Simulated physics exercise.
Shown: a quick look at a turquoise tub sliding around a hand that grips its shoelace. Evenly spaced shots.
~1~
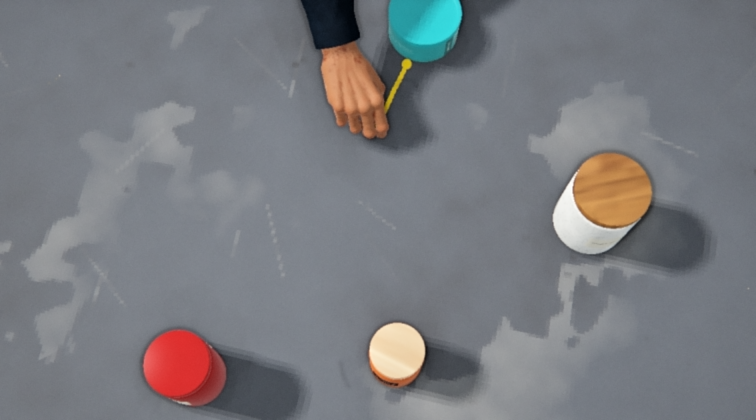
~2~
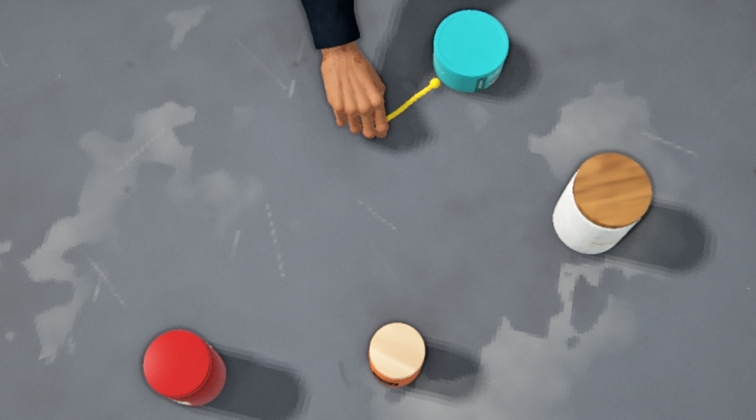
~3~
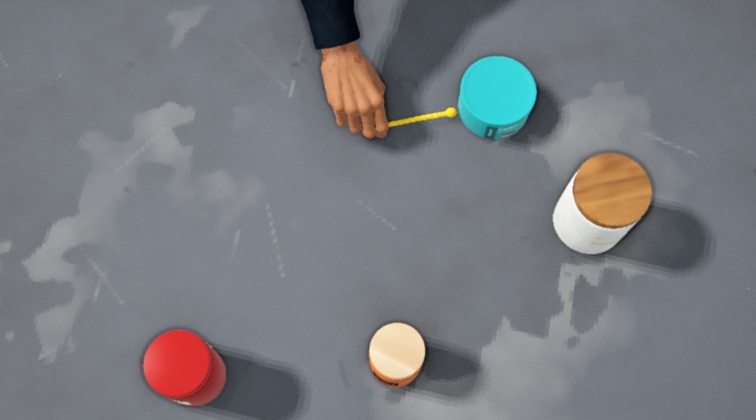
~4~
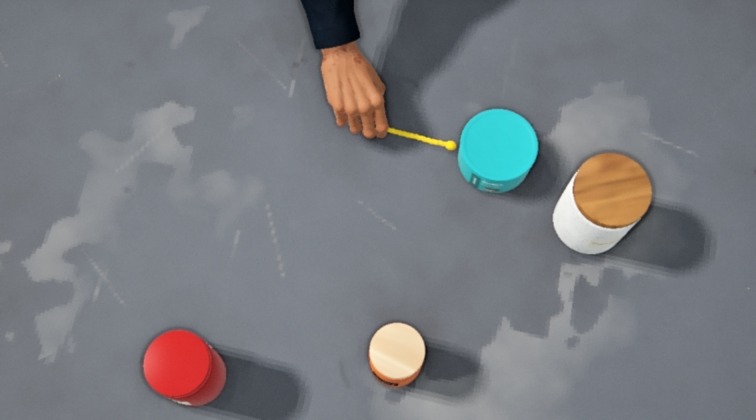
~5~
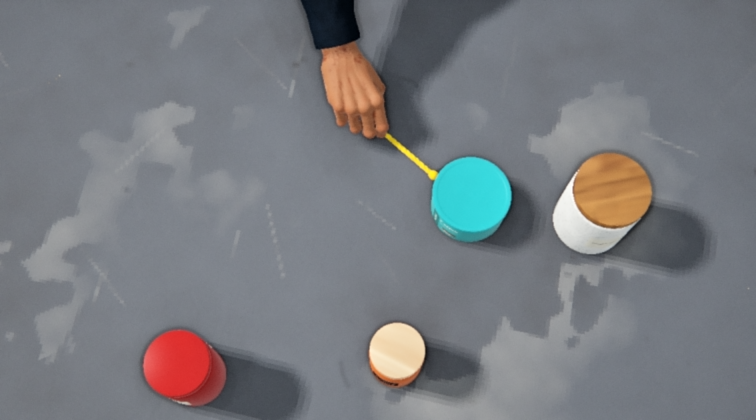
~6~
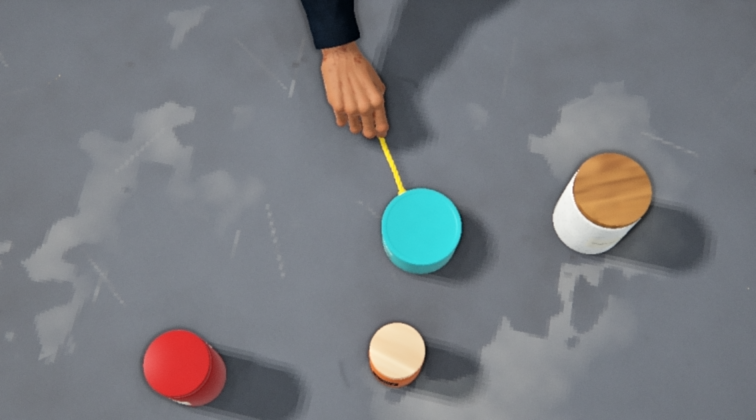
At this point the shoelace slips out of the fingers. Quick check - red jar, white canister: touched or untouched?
Red jar: Untouched; white canister: Untouched.
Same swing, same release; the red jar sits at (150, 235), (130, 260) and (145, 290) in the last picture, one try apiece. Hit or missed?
Hit / hit / hit.
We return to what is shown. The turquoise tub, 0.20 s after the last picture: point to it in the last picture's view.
About (158, 276).
Then, 0.08 s after the last picture, tub near (305, 253).
Then, 0.20 s after the last picture, tub near (158, 276).
At rest, tub out of view. The red jar stays untouched and the white canister remains clear.
